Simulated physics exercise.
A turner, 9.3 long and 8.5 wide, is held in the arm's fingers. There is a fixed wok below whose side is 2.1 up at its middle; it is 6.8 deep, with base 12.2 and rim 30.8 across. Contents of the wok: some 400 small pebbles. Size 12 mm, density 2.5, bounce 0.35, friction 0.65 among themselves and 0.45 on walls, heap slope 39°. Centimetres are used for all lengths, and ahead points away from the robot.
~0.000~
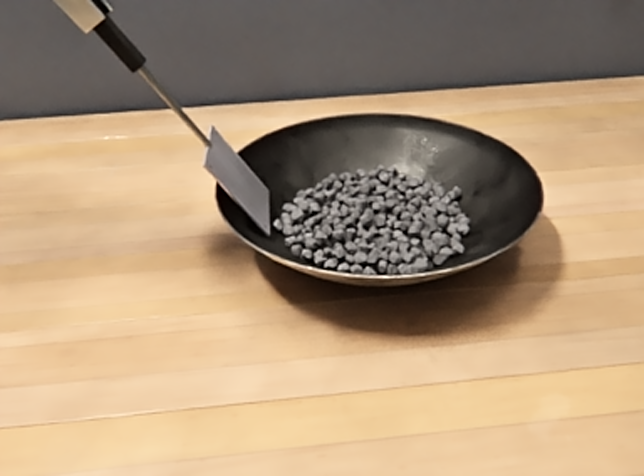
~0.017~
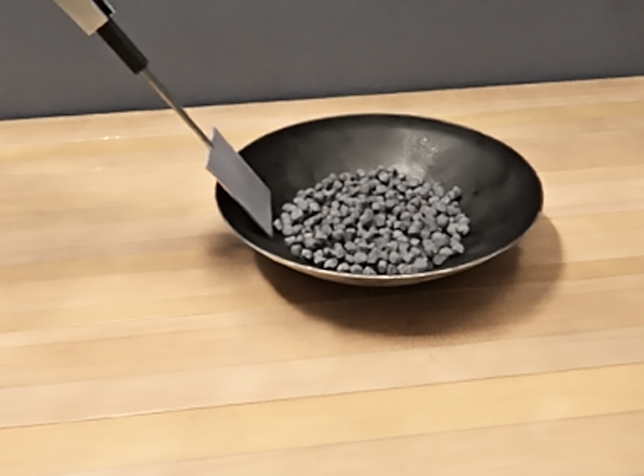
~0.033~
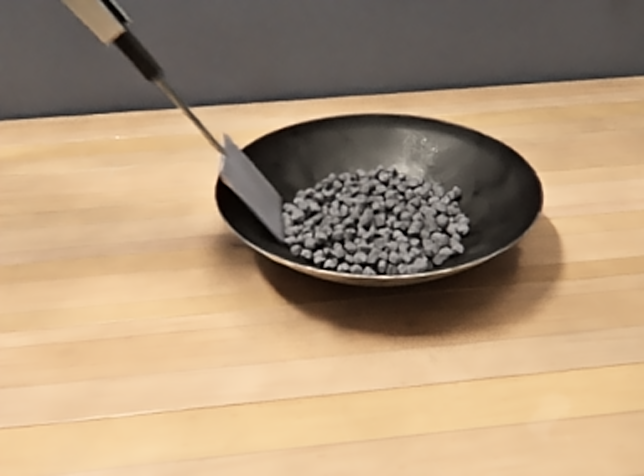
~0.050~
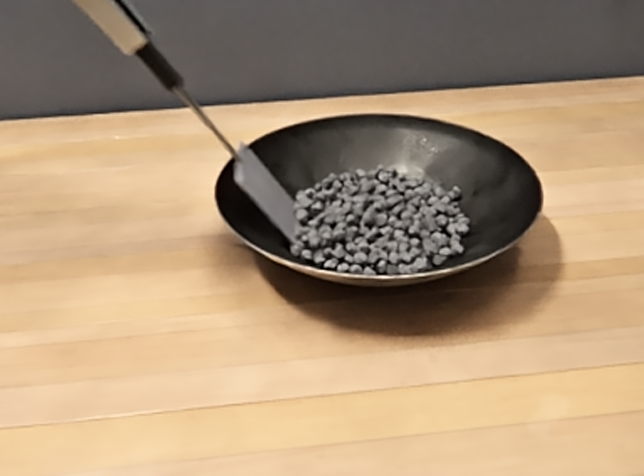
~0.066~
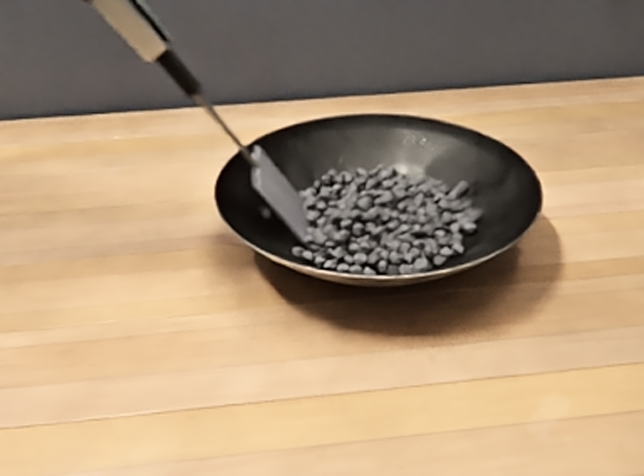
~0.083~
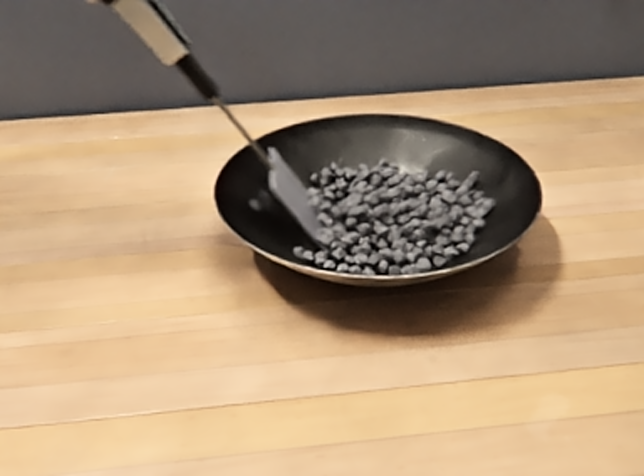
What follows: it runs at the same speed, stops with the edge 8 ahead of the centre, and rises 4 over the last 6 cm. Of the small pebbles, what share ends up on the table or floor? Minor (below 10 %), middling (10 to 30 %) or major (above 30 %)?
Middling.
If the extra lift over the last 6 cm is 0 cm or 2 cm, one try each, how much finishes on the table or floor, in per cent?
Try one gives about 15 in a hundred, try two about 20 in a hundred.
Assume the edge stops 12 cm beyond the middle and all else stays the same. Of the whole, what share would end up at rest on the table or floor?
Roughly 45 %.
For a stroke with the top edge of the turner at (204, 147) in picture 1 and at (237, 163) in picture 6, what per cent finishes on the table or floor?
Roughly 0 %.
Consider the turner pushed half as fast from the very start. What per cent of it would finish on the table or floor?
Estimated result: Some 0 %.
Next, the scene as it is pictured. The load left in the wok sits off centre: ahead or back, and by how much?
Ahead of centre, near 5.5 centimetres.
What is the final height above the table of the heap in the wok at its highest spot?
It reaches around 7.0 cm.
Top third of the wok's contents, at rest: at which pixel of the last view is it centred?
The centre sits close to (470, 189).
After 0.13 s, sloping 59°, highest piece 13 above the table; 399 in the wok, 1 on the blade or in flight.
After 0.18 s, sloping 59°, highest piece 19 above the table; 397 in the wok, 3 on the blade or in flight.
After 0.41 s, sloping 59°, highest piece 17 above the table; 337 in the wok, 33 on the table or floor, 30 on the blade or in flight.
After 1.46 s, sloping 59°, highest piece 7 above the table; 336 in the wok, 64 on the table or floor.
At rest, 336 in the wok, 64 on the table or floor. That is 16 % on the table or floor.
